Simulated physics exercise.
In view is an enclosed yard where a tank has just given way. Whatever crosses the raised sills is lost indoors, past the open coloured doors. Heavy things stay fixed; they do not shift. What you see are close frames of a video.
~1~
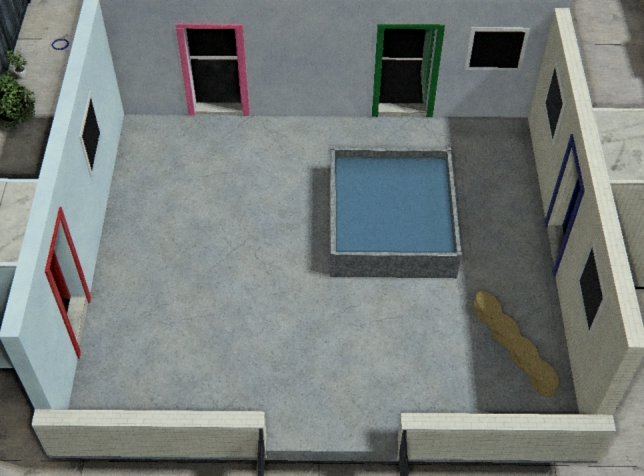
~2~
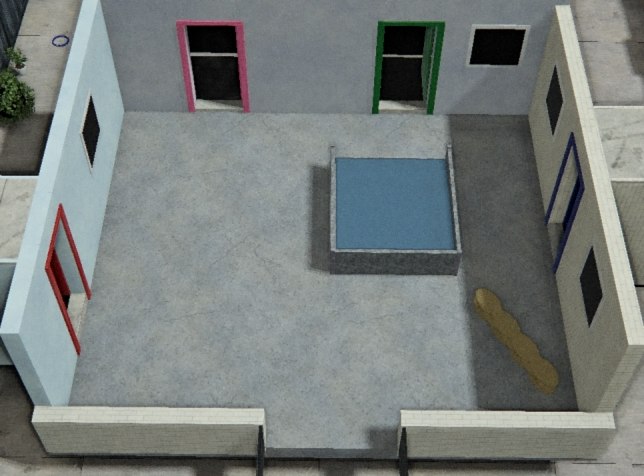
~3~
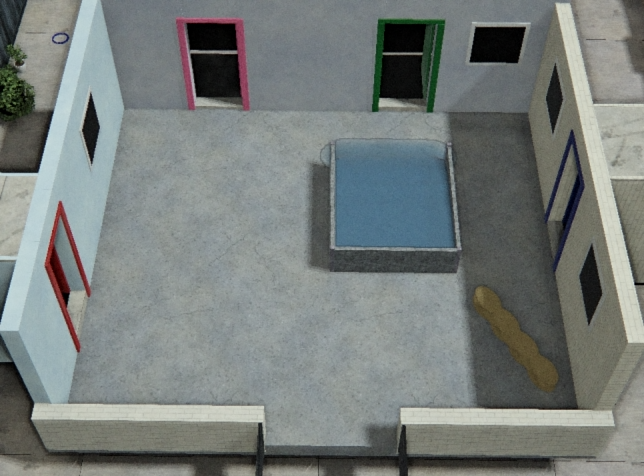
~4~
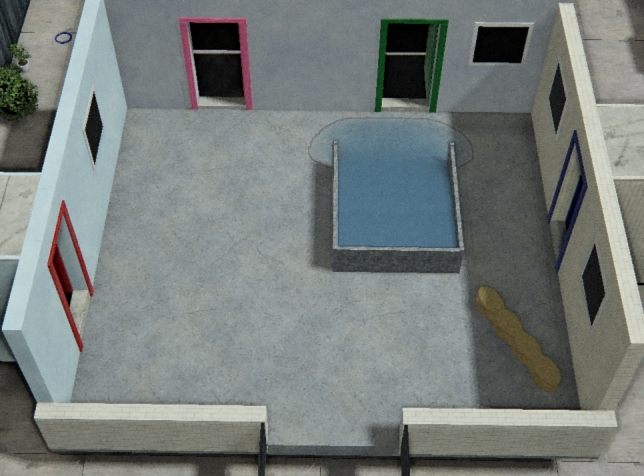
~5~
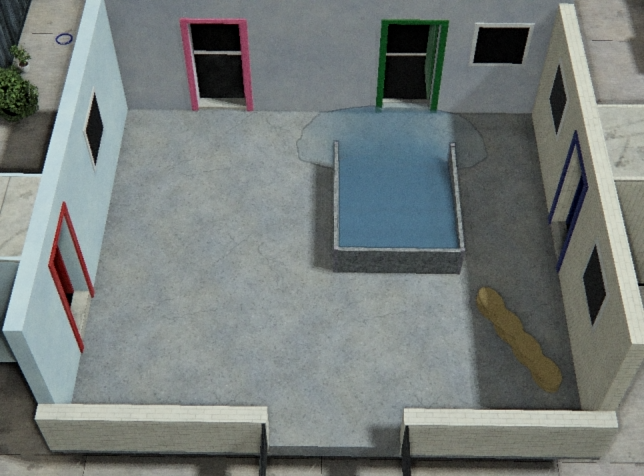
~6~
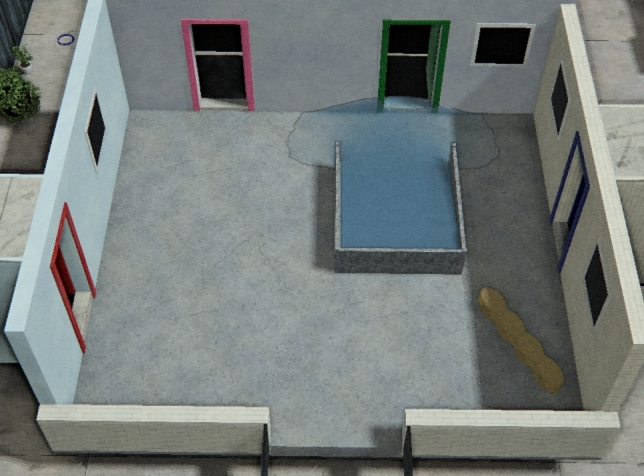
The far side of a raised, open tank of blue water gave way in a walled yard, and water poured out through the gap, spreading across the floor behind it to the green-framed door.
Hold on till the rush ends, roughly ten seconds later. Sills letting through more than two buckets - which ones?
The pink door doesn't overshoot the mark there, the blue door doesn't overshoot the mark there, the red door doesn't overshoot the mark there, the green door overshoots the mark there.
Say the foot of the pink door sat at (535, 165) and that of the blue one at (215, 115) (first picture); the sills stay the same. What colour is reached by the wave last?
I'd say the door marked red is reached last.
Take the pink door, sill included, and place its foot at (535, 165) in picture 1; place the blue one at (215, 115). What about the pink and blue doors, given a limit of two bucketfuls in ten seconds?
The pink door exceeds it, while the blue door falls short.
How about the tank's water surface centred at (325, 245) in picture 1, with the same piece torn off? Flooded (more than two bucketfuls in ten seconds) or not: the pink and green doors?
The pink door exceeds it and the green door exceeds it.
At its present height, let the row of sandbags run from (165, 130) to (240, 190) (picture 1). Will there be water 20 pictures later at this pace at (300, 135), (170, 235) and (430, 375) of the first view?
Spot one: Drenched; spot two: Still bare; spot three: Still bare.
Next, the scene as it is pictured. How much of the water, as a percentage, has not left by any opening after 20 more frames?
I make it around 82 per cent.
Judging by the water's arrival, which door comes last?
I'd go with the red-painted one.
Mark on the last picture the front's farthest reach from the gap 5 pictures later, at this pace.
Close to (236, 112).
A moment on, water covers 10 % of the floor; the pink door not reached, the blue door not reached, the red door not reached, the green door far over two buckets in.
Next, water covers 20 % of the floor; the pink door wet at the sill, nothing in, the blue door not reached, the red door not reached, the green door far over two buckets in.
Then, water covers 35 % of the floor; the pink door wet at the sill, nothing in, the blue door wet at the sill, nothing in, the red door not reached, the green door far over two buckets in.
Later, water covers 60 % of the floor; the pink door wet at the sill, nothing in, the blue door wet at the sill, nothing in, the red door wet at the sill, nothing in, the green door far over two buckets in.
In the end, water covers 90 % of the floor; the pink door wet at the sill, nothing in, the blue door wet at the sill, nothing in, the red door wet at the sill, nothing in, the green door far over two buckets in.
